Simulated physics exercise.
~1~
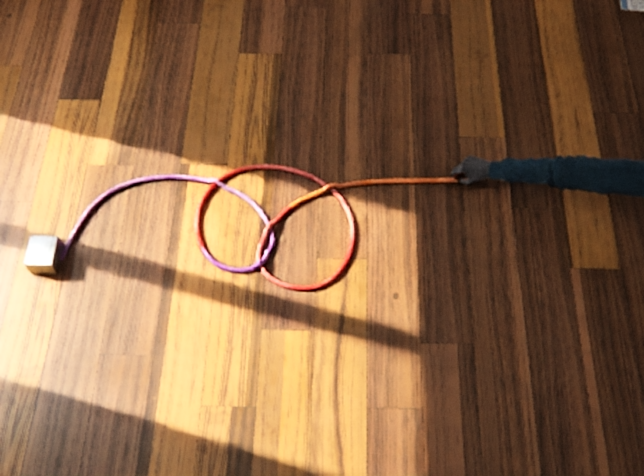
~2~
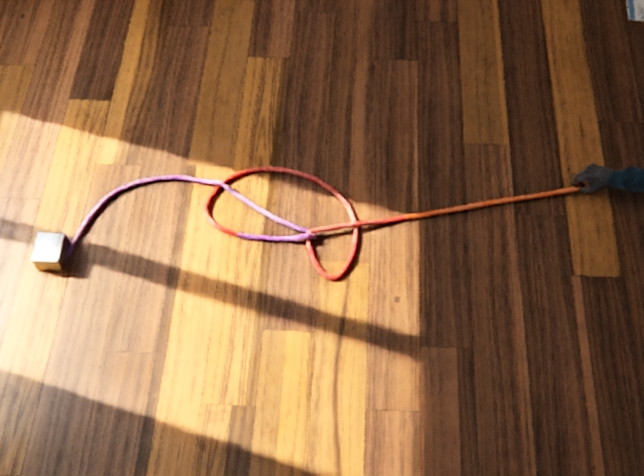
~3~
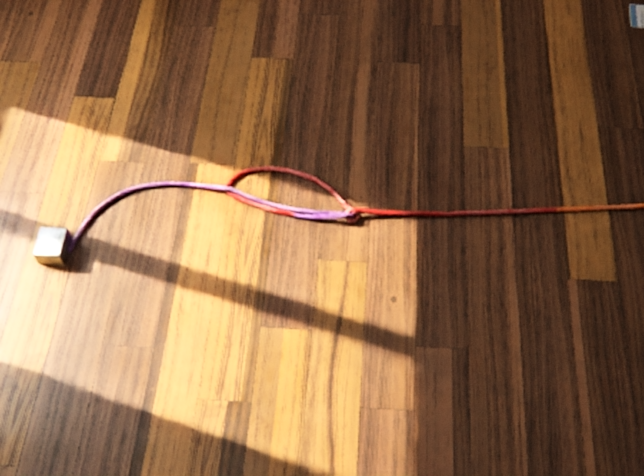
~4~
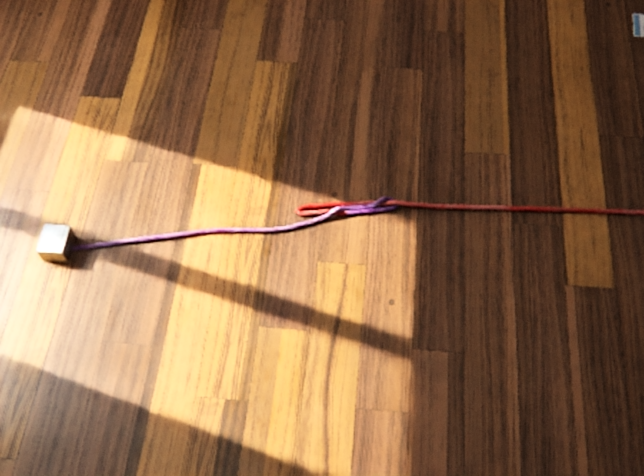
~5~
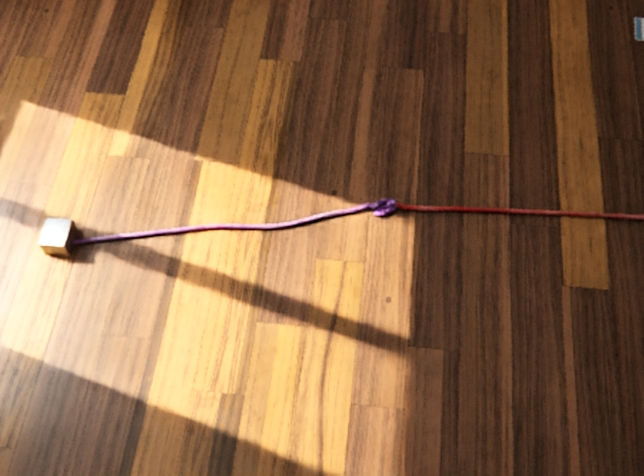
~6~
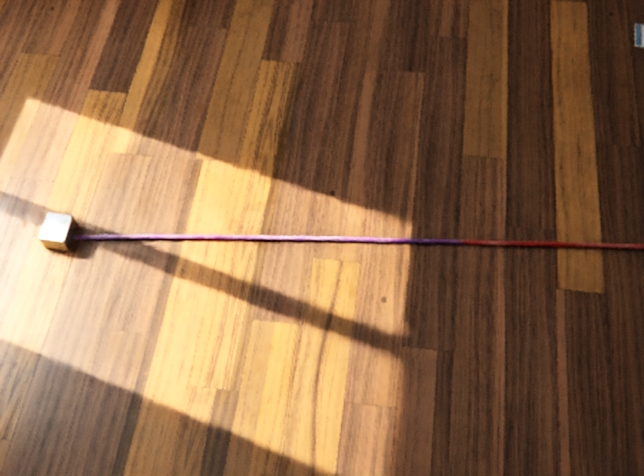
A looped purple and red rope is pulled right by a hand until it straightens.
